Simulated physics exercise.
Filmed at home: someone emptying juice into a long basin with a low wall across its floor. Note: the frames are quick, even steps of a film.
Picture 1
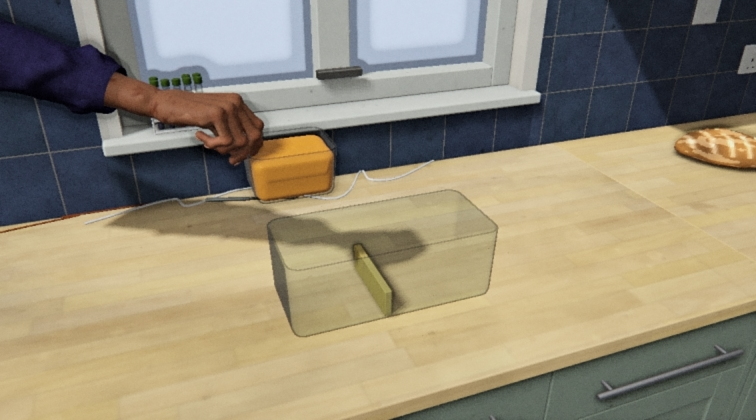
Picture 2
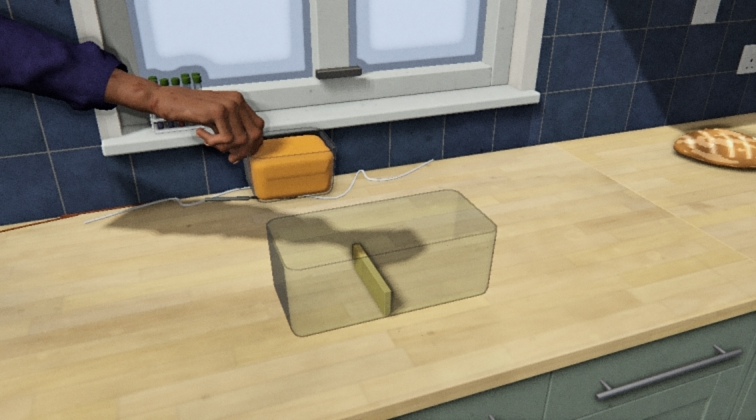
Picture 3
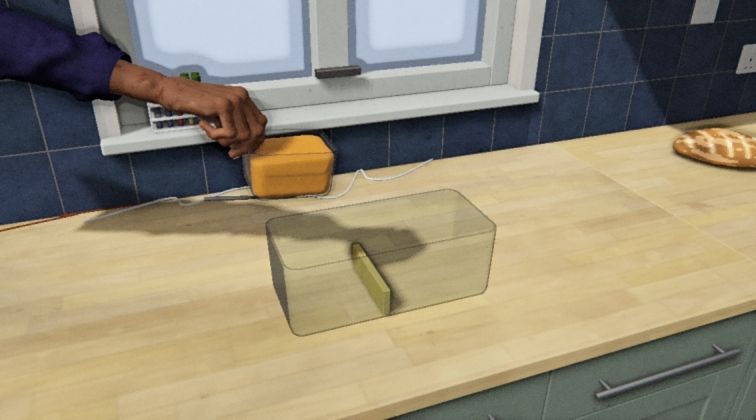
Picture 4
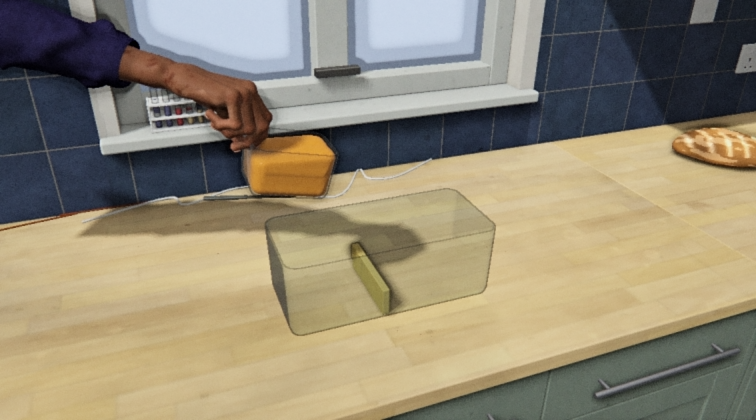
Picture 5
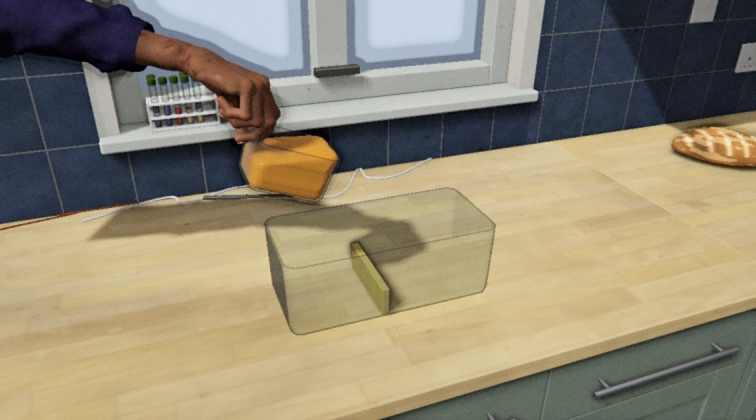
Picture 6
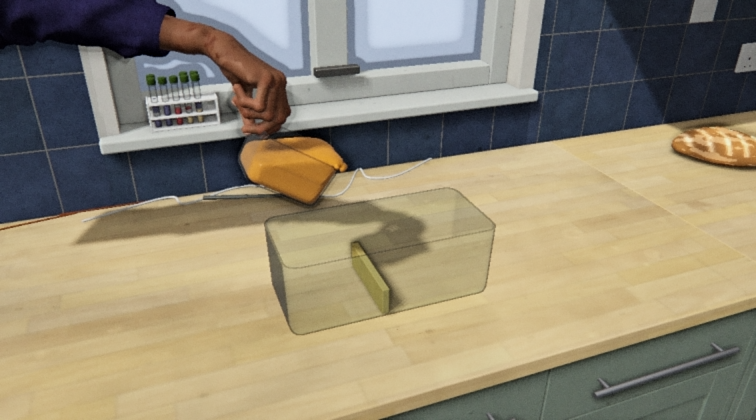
A hand reaching in from the left grips a small container of orange juice on a wooden counter, behind a long clear basin with a low wall across its floor. The hand lifts slightly and shifts right, tilting the container steadily further so its right side dips toward the basin.
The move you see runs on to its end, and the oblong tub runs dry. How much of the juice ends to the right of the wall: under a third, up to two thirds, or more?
Most likely the right of the wall will hold one third or more, up to two thirds.
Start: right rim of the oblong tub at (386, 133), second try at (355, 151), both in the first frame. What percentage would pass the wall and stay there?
Roughly 95 % the first time and roughly 80 % the second.
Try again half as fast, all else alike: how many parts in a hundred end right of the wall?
It works out near 65 %.
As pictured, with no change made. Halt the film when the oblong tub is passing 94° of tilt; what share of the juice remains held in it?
Roughly 20 percent remains at that point.
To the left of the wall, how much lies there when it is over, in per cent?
It is close to 45 per cent.
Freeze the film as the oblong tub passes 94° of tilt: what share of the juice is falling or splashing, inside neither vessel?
It's about 35 per cent.
A moment on, the oblong tub is tipped on its side and 21 per cent is still to pour, 11 is left of the wall and 32 right of it.
Next, the oblong tub is tipped right over and 2 per cent is still to pour, 39 is left of the wall and 53 right of it.
Then the oblong tub is tipped right over and 0 per cent is still to pour, 45 is left of the wall and 54 right of it.
Later the oblong tub is tipped right over and 0 per cent is still to pour, 45 is left of the wall and 54 right of it.
At rest 45 per cent lies left of the wall, 54 right of it and 1 outside.
